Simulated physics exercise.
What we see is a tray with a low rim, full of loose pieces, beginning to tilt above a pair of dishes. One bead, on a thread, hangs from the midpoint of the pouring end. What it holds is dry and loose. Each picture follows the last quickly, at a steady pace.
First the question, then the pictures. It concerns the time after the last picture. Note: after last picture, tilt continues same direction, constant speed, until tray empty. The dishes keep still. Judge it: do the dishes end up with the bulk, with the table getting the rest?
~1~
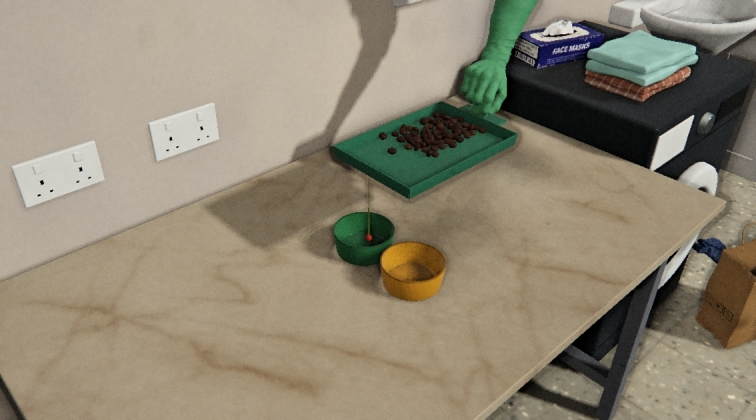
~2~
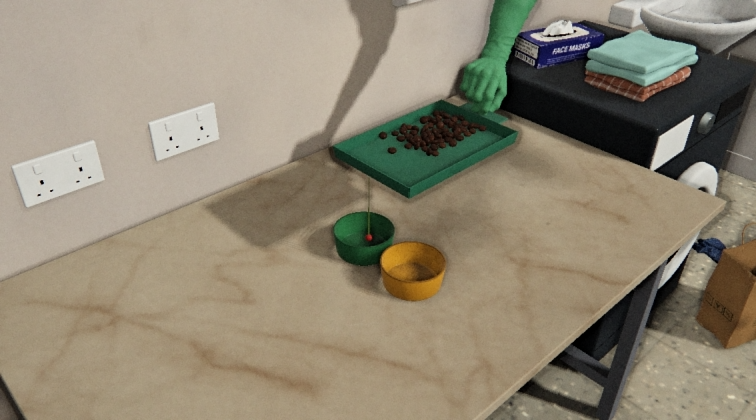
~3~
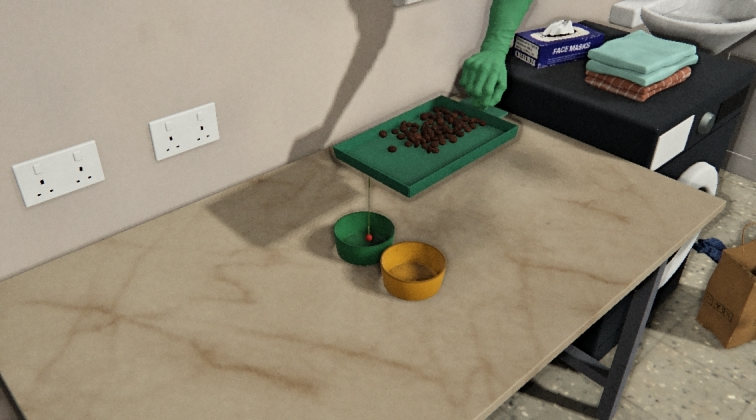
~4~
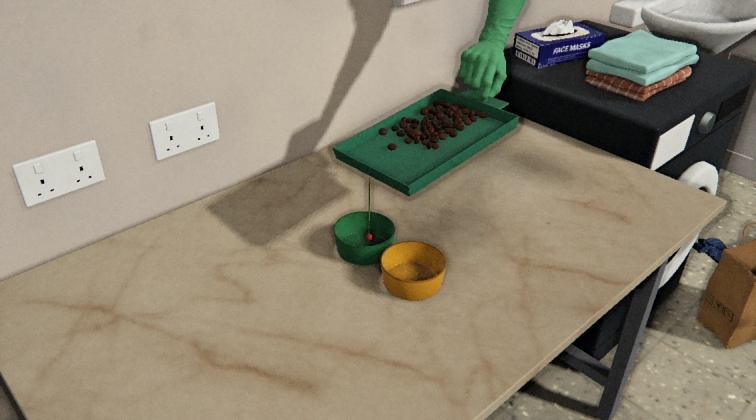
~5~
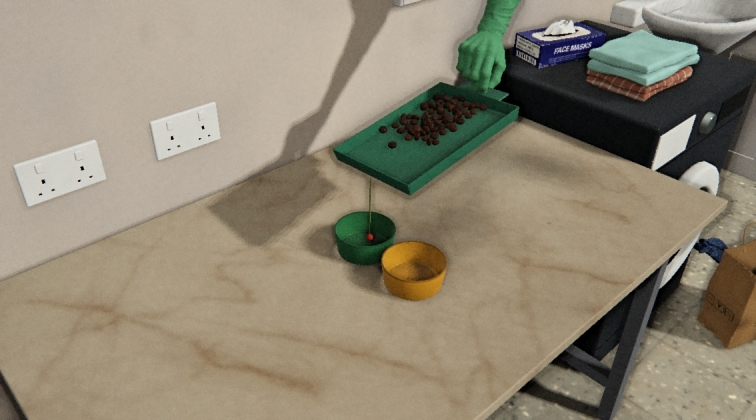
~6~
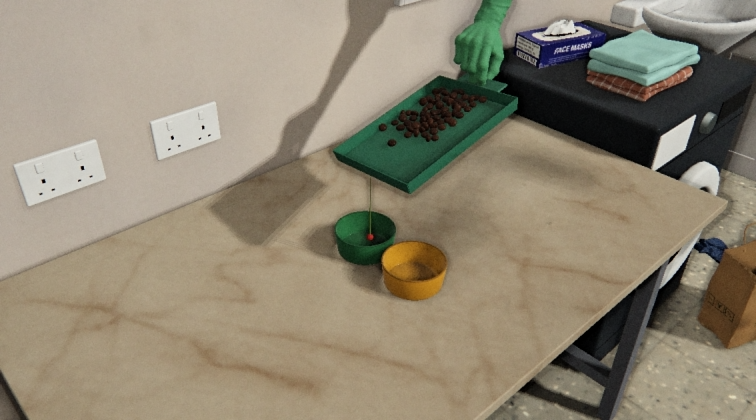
So the dishes mostly fail at catching it, really.
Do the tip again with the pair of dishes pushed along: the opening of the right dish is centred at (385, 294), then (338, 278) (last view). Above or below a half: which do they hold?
At place one not up to half; at place two not up to half.
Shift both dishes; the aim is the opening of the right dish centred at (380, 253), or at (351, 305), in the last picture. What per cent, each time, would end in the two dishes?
That makes 70 per cent, followed by 0 per cent.
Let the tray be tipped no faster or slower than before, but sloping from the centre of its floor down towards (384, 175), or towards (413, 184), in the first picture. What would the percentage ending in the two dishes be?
Shares: 0 %, then 70 %.
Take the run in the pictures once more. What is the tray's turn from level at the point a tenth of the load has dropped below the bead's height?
It is at around 70 degrees by then.
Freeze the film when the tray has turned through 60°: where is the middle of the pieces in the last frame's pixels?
Somewhere near pixel (354, 151).
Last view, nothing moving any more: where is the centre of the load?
At about (324, 255).
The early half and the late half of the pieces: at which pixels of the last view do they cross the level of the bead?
At (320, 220) for the first part, then at (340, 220) for the others.
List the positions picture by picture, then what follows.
Corners of the pouring end near (336, 146) and (410, 187), level; middle of the load near (435, 133), flat chocolate drops; left dish near (341, 250); right dish near (390, 284); bead on its thread near (369, 238), in the first picture.
Corners of the pouring end near (336, 146) and (410, 187), level; middle of the load near (435, 131), in the second picture.
Corners of the pouring end near (335, 146) and (409, 186), tipped barely, lowest at the left corner; middle of the load near (435, 128), in the third picture.
Corners of the pouring end near (335, 147) and (409, 185), tipped a little, lowest at the left corner; middle of the load near (435, 123), in the fourth picture.
Corners of the pouring end near (335, 149) and (408, 184), tipped a little, lowest at the left corner; middle of the load near (435, 118), in the fifth picture.
Corners of the pouring end near (335, 150) and (407, 183), tipped a little, lowest at the left corner; middle of the load near (434, 113); left dish near (342, 249); right dish near (391, 283), in the sixth picture.
Shortly afterwards, tray tipped steeply; all but a few on the tray; a little in the air.
Next, tray tipped right over; near half on the tray; near half outside both; a little in the air.
Some moments later, tray tipped past a quarter turn; near a quarter in the left dish; the bulk outside both.
In the end, tray tipped past a quarter turn; none at all in the right dish; near a quarter in the left dish; the bulk outside both.
